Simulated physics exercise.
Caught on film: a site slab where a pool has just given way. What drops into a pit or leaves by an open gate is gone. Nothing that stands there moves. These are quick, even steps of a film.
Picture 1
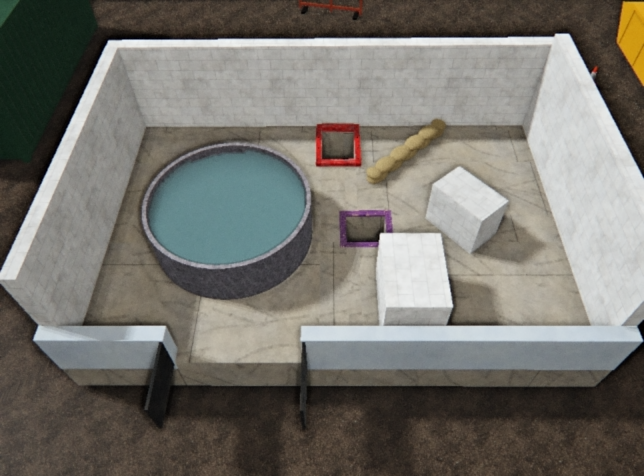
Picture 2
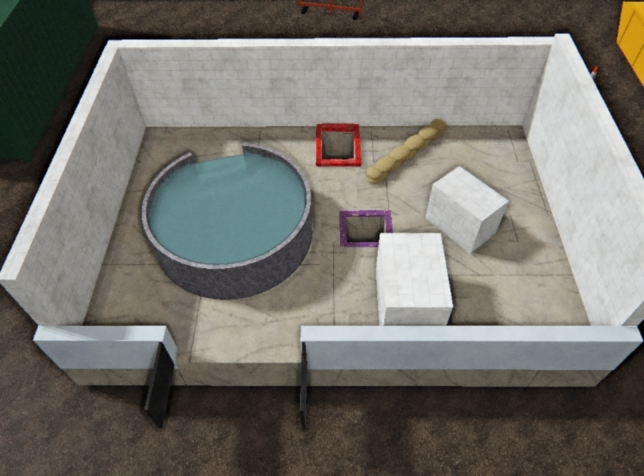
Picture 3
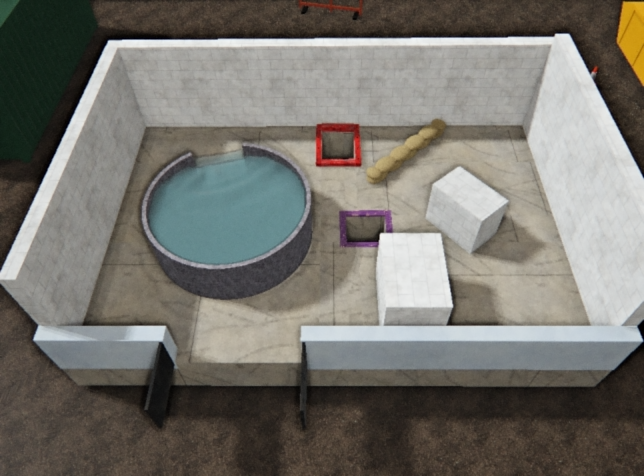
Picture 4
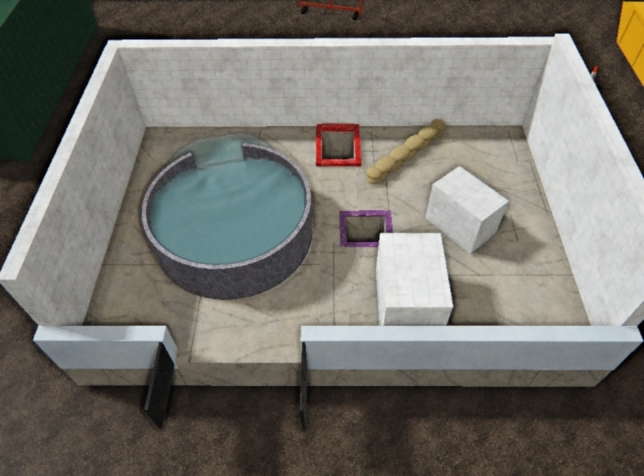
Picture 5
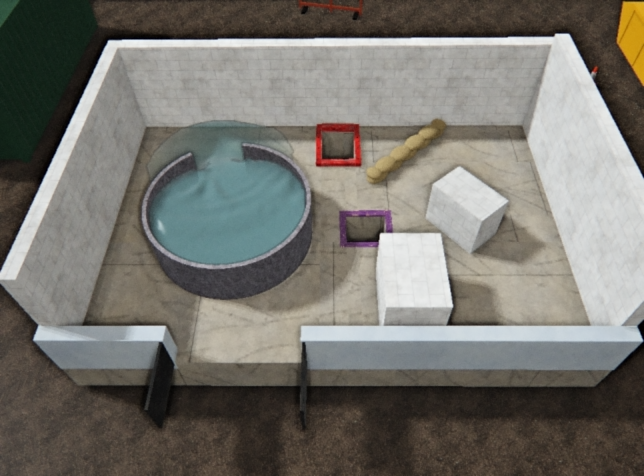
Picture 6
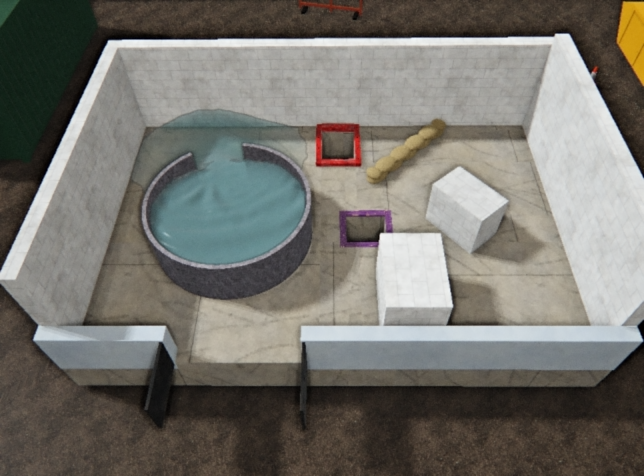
On a walled concrete slab, a round pool of still water broke open at its far side, and water poured through the gap and spread out across the floor toward the back wall.
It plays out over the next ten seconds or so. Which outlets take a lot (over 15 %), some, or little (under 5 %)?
One by one: The gate takes from 5 to 15 %; the red pit takes over 15 %; the purple pit takes from 5 to 15 %.
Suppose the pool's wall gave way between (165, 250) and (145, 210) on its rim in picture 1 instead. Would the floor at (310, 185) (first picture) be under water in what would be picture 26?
There: Dry.
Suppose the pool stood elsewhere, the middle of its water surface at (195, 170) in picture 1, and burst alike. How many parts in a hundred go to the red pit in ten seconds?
Roughly, in per cent: Red 20.
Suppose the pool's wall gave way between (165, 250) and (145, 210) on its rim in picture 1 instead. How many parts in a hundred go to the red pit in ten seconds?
Roughly, in per cent: Red 4.
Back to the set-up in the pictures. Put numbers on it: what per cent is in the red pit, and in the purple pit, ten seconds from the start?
Near 18 and 10 in a hundred.
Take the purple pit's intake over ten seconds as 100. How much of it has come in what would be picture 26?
About 0 per cent.
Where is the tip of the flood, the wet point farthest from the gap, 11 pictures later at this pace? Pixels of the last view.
I would point to (408, 129).
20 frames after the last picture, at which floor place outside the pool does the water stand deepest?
Near (76, 348).
A moment on, water covers 15 % of the floor; the gate 0 %, the red pit 0 %, the purple pit 0 %.
Next, water covers 25 % of the floor; the gate 0 %, the red pit 3 %, the purple pit 0 %.
Then, water covers 40 % of the floor; the gate 0 %, the red pit 7 %, the purple pit 0 %.
Later, water covers 55 % of the floor; the gate 2 %, the red pit 13 %, the purple pit 2 %.
In the end, water covers 70 % of the floor; the gate 7 %, the red pit 18 %, the purple pit 10 %.
